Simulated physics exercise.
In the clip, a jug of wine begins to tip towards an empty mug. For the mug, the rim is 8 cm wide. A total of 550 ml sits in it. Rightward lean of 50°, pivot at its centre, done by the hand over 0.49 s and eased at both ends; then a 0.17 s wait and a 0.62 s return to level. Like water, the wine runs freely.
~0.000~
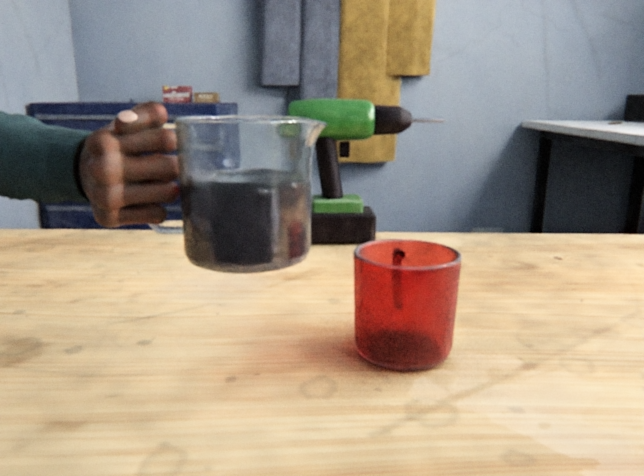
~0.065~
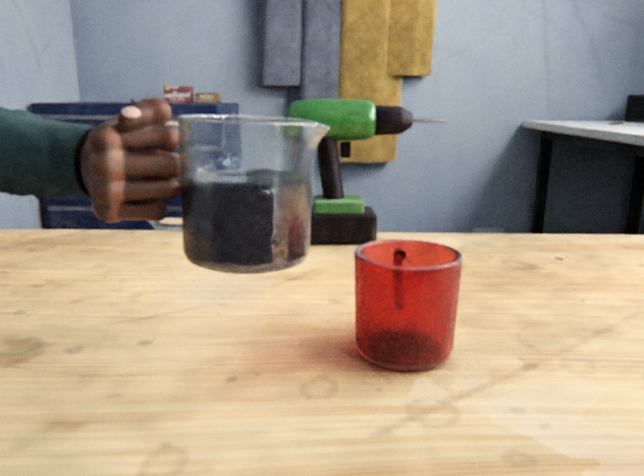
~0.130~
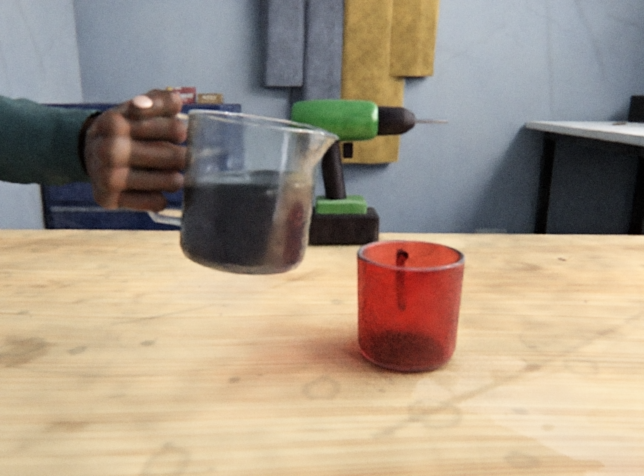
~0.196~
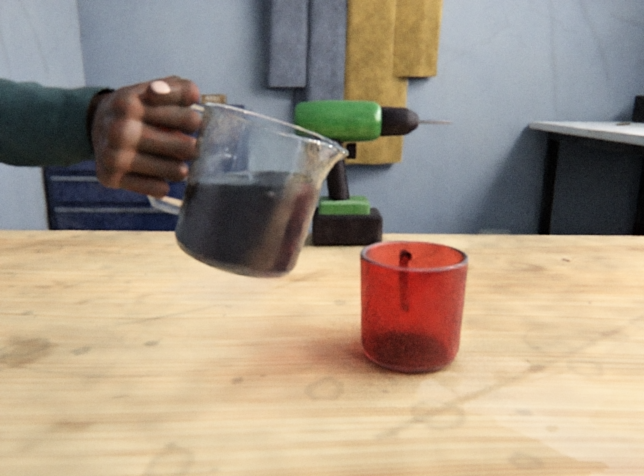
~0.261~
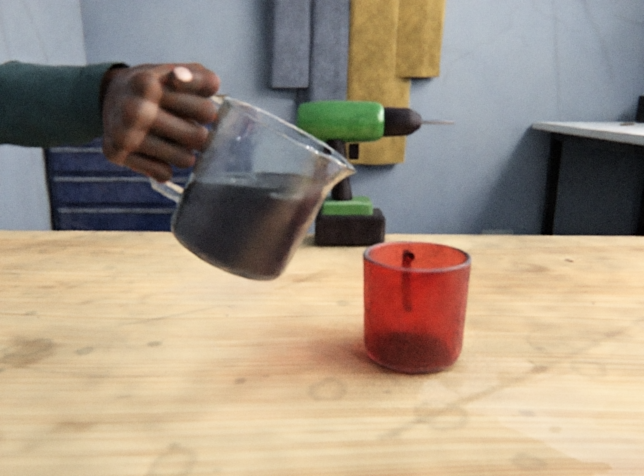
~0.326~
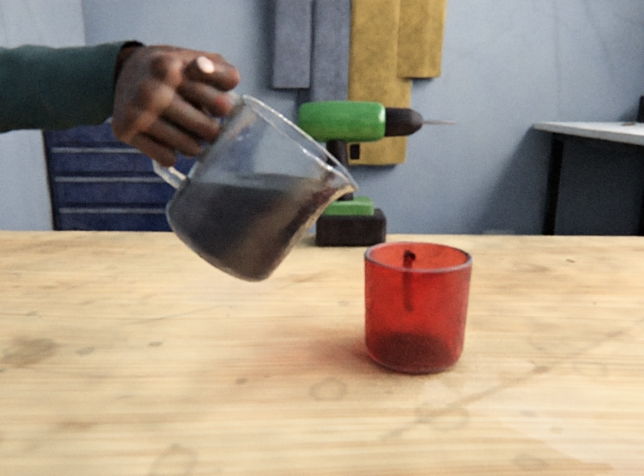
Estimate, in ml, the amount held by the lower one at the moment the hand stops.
The lower one holds roughly 60 ml.
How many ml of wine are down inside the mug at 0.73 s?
Reading: Approx. 35 ml.
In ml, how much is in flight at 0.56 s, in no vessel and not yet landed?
It comes to about 15 ml.
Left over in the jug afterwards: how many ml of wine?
It ends up holding about 490 ml.
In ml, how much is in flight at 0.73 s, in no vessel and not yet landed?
Roughly 15 ml is airborne.
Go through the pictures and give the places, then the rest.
Tilt 0°; pouring edge (326, 122); surface from (203, 176) to (296, 176); the mug's rim runs from (356, 254) to (458, 256), in the first frame.
Tilt 2°; pouring edge (330, 125); surface from (204, 177) to (296, 177), in the second frame.
Tilt 8°; pouring edge (338, 136); surface from (204, 179) to (300, 178), in the third frame.
Tilt 17°; pouring edge (349, 151); surface from (203, 179) to (305, 181), in the fourth frame.
Tilt 28°; pouring edge (357, 170); surface from (194, 187) to (312, 182), in the fifth frame.
Tilt 37°; pouring edge (360, 187); surface from (192, 188) to (323, 187), in the sixth frame.
Then, 0.56 s in, the tilt is 50° and the mug has 5 ml, the jug 530 ml, and 0 ml is on the table.
Then, 0.73 s in, the tilt is 49° and the mug has 35 ml, the jug 500 ml, and 0 ml is on the table.
Then, 0.90 s in, the tilt is 33° and the mug has 55 ml, the jug 490 ml, and 0 ml is on the table.
Then, 1.09 s in, the tilt is 10° and the mug has 60 ml, the jug 490 ml, and 0 ml is on the table.
Finally, the mug has 60 ml, the jug 490 ml, and 0 ml is on the table.
